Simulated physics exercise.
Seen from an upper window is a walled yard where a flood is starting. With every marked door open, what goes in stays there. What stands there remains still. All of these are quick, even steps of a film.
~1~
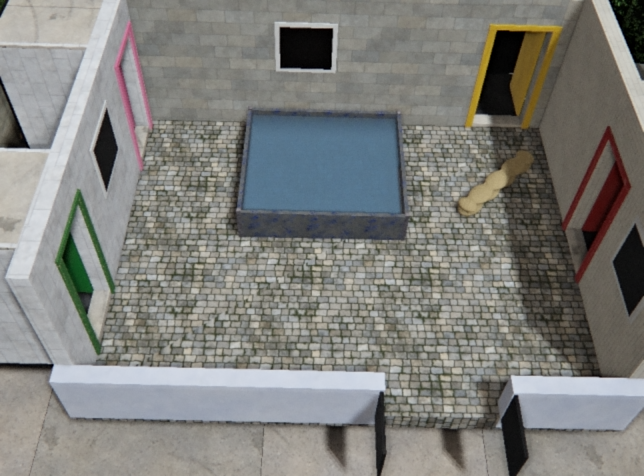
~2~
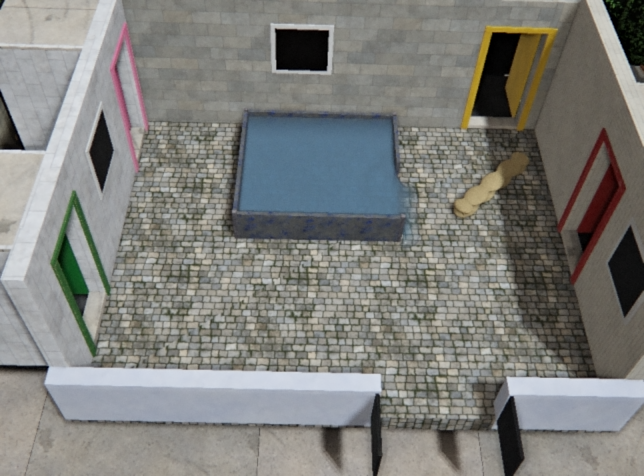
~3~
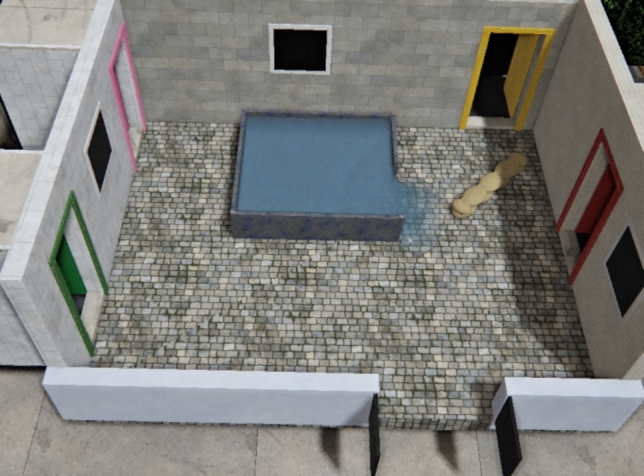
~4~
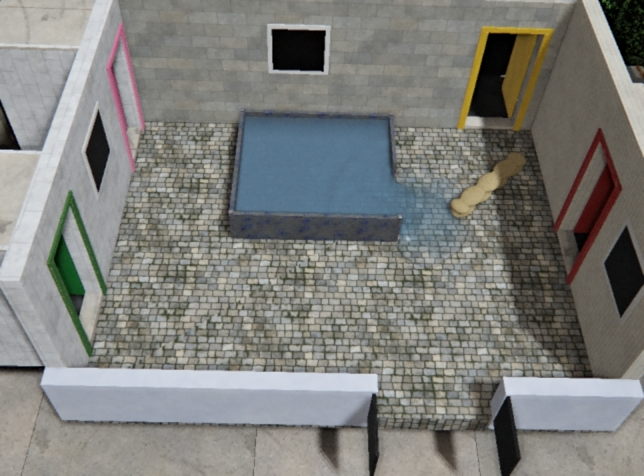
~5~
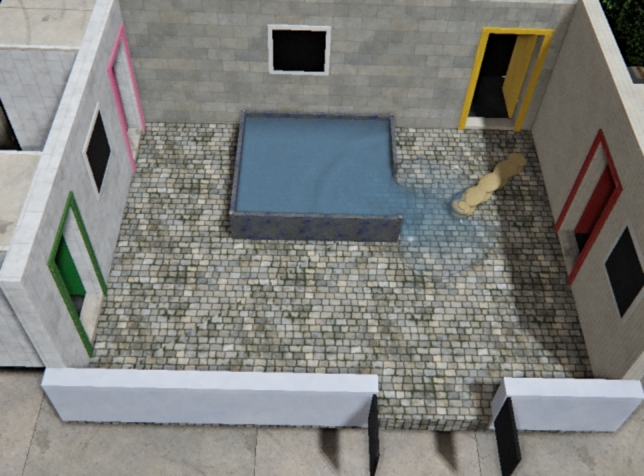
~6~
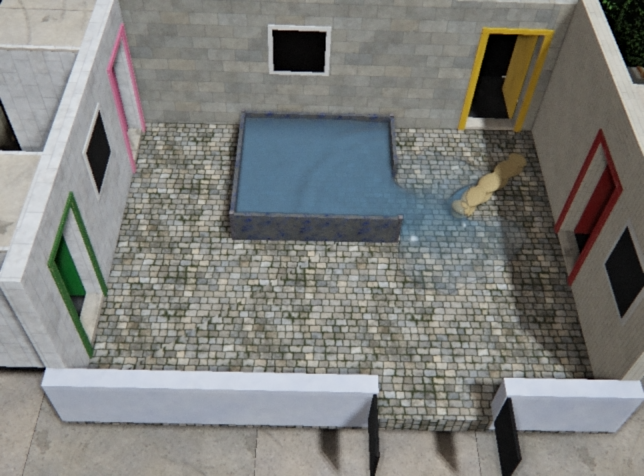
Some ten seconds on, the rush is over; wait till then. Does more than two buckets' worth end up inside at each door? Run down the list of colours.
The red door yes, more than two; the yellow door yes, more than two; the pink door no, two at most; the green door no, two at most.
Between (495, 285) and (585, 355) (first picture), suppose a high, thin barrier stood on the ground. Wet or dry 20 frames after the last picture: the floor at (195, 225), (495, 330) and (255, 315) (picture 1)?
Taking the points in turn, they are high and dry, inundated and high and dry.
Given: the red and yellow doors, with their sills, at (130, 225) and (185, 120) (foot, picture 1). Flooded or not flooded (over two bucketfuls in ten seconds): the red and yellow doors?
Red: Falls short. Yellow: Falls short.
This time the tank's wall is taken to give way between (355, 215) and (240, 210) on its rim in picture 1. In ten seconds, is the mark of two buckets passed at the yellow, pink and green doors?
Observed - yellow keeps within bounds, pink runs over the limit, green runs over the limit.
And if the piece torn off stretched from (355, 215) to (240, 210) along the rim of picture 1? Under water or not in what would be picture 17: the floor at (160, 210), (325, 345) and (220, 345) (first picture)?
Unwetted, submerged, submerged.
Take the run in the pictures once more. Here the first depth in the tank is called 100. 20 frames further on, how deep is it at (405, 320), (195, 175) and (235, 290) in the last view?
About 0, 0 and 0 percent, in that order.
A moment on, water covers 20 % of the floor; the red door under two buckets in, the yellow door wet at the sill, nothing in, the pink door not reached, the green door not reached.
Next, water covers 35 % of the floor; the red door over two buckets in, the yellow door over two buckets in, the pink door not reached, the green door not reached.
Then, water covers 40 % of the floor; the red door far over two buckets in, the yellow door far over two buckets in, the pink door not reached, the green door not reached.
Later, water covers 70 % of the floor; the red door far over two buckets in, the yellow door far over two buckets in, the pink door not reached, the green door not reached.
In the end, water covers 85 % of the floor; the red door far over two buckets in, the yellow door far over two buckets in, the pink door wet at the sill, nothing in, the green door wet at the sill, nothing in.
